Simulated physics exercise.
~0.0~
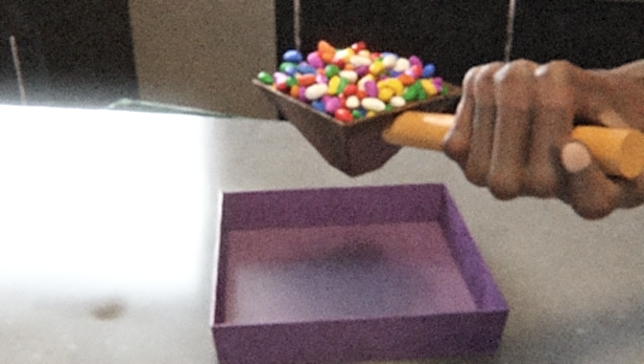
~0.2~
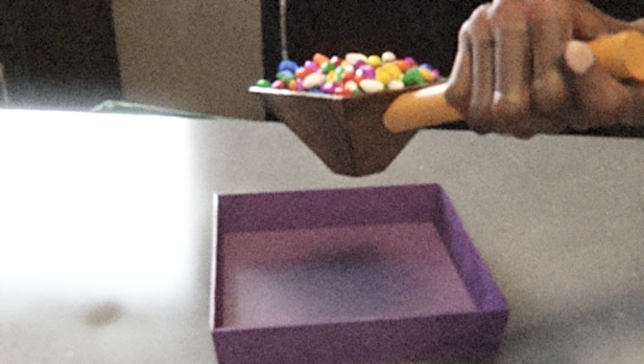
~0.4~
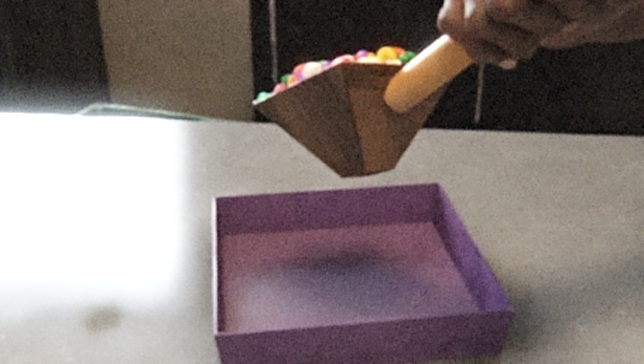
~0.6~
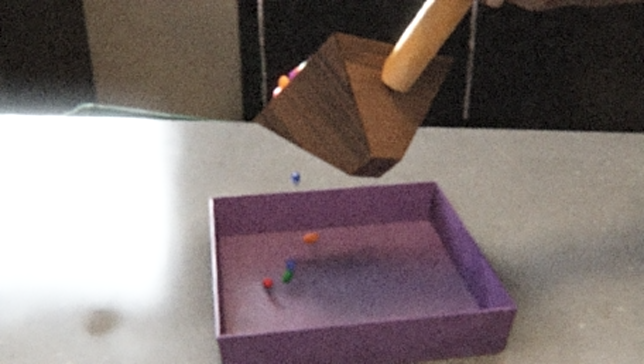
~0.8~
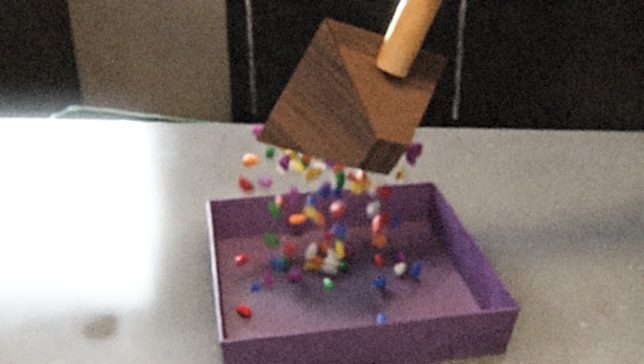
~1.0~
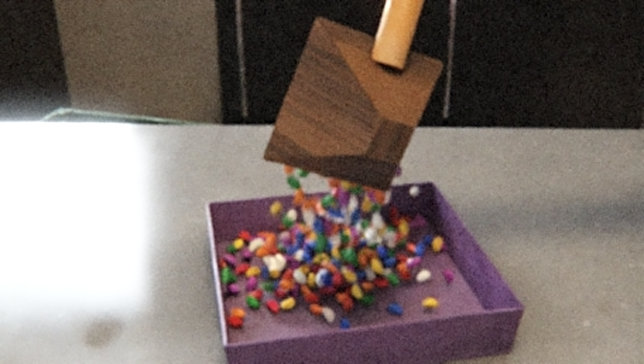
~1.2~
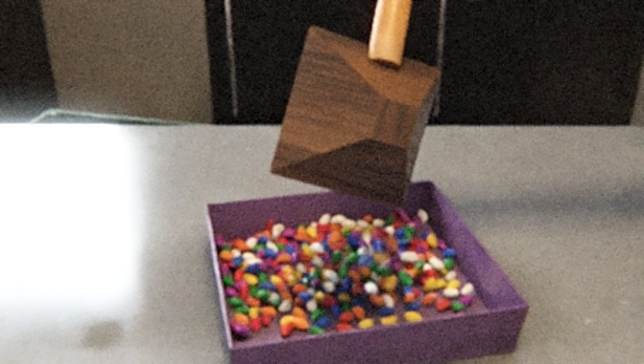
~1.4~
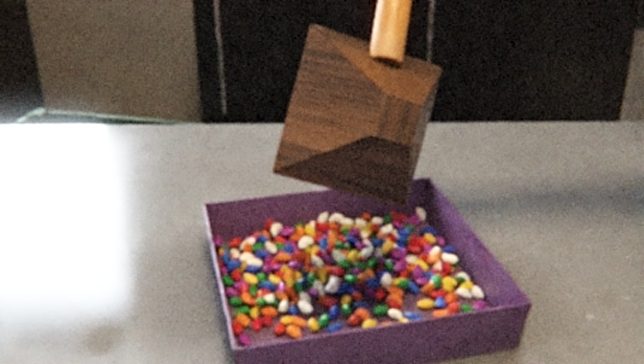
A dark brown wooden scoop heaped with multicoloured jelly beans is held by its pale orange handle, gripped by a hand at the right, above an empty, shallow purple tray on a grey tabletop, seen from slightly above against a dark background. The hand raises the handle and steadily tips the scoop toward the left. A few beans drop first, then a dense stream pours down, bouncing and scattering across the tray. The scoop keeps turning until it empties, its underside facing the viewer. Finally it hangs nearly still above the tray, which is covered with colourful beans.
